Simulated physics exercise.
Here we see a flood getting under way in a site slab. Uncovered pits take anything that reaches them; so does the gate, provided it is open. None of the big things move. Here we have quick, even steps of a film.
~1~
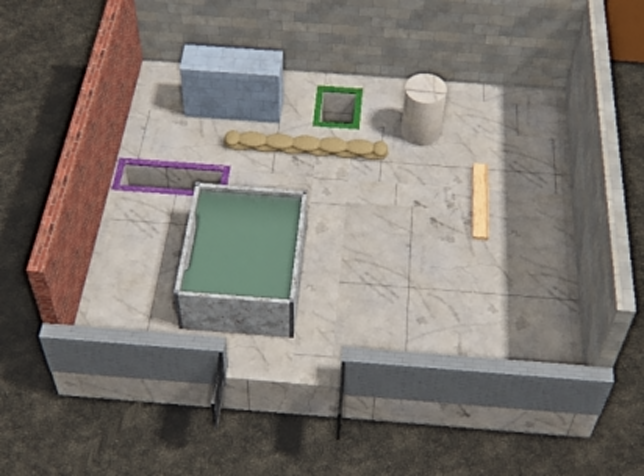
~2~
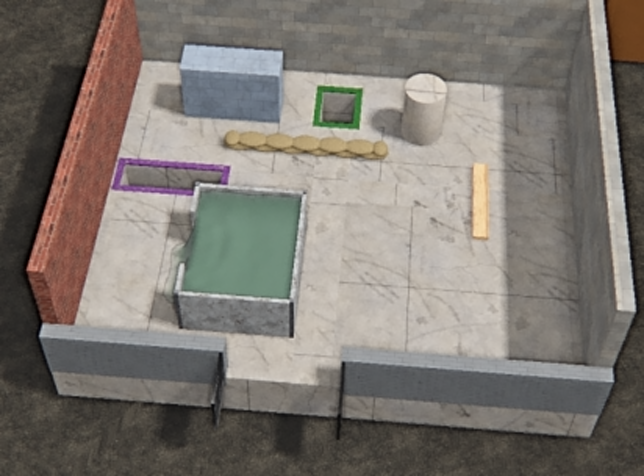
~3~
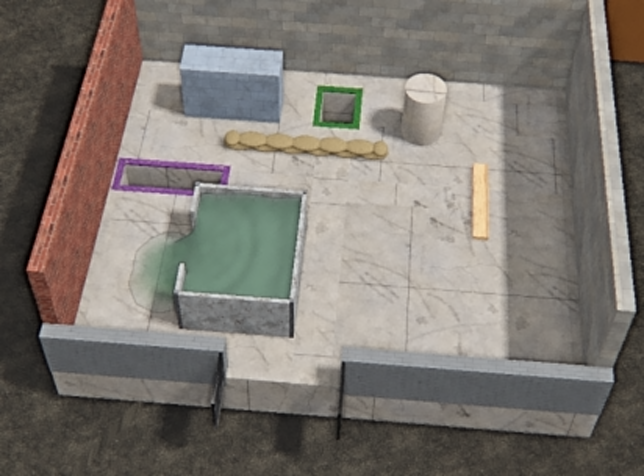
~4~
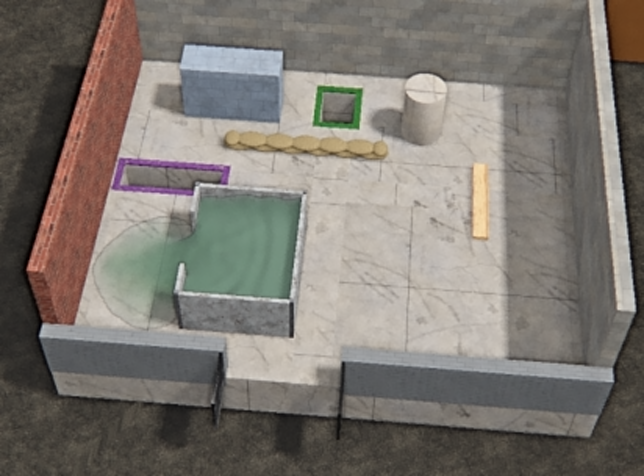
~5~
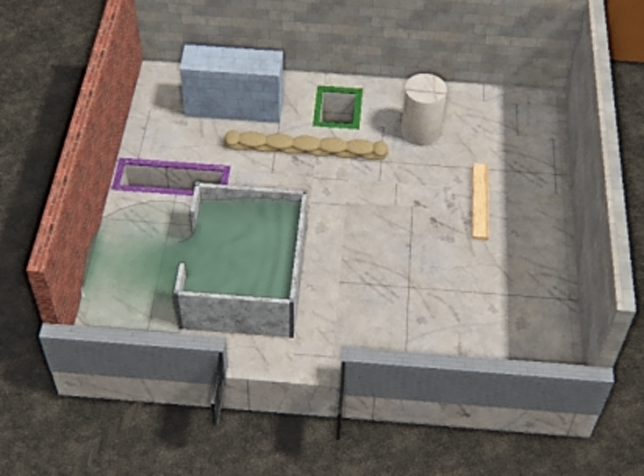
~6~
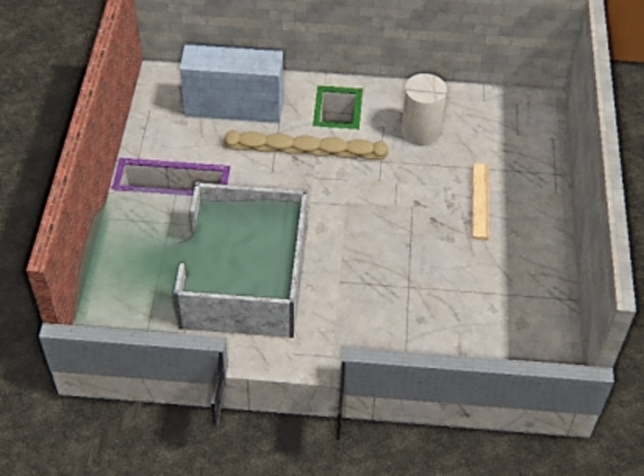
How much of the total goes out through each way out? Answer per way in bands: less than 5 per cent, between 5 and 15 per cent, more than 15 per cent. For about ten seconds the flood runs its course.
Going out through each: The gate, between 5 and 15 per cent; the green pit, less than 5 per cent; the purple pit, more than 15 per cent.
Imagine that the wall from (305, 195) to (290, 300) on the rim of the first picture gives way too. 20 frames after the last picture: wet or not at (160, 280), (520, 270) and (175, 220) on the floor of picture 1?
First point spared, second point swamped, third point spared.
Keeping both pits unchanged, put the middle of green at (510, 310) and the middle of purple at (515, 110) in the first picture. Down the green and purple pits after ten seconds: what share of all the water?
Of everything, green catches 6 per cent while purple catches 10 per cent.
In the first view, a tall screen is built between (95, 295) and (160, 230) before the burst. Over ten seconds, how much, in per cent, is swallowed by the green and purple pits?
The green pit takes 0 per cent and the purple pit 30 per cent.
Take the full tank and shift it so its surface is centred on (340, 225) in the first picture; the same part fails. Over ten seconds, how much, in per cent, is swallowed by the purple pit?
I'd put the purple pit at 45 per cent of the whole.
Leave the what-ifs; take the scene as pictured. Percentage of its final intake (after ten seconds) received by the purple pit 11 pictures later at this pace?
Around 20 percent.
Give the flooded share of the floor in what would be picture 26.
I reckon 30 per cent or so.
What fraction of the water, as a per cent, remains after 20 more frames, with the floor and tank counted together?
My reading is around 80 percent.
A moment on, water covers 10 % of the floor; the gate 0 %, the green pit 0 %, the purple pit 3 %.
Next, water covers 20 % of the floor; the gate 0 %, the green pit 0 %, the purple pit 10 %.
Then, water covers 30 % of the floor; the gate 2 %, the green pit 0 %, the purple pit 19 %.
Later, water covers 40 % of the floor; the gate 6 %, the green pit 0 %, the purple pit 32 %.
In the end, water covers 55 % of the floor; the gate 10 %, the green pit 1 %, the purple pit 42 %.
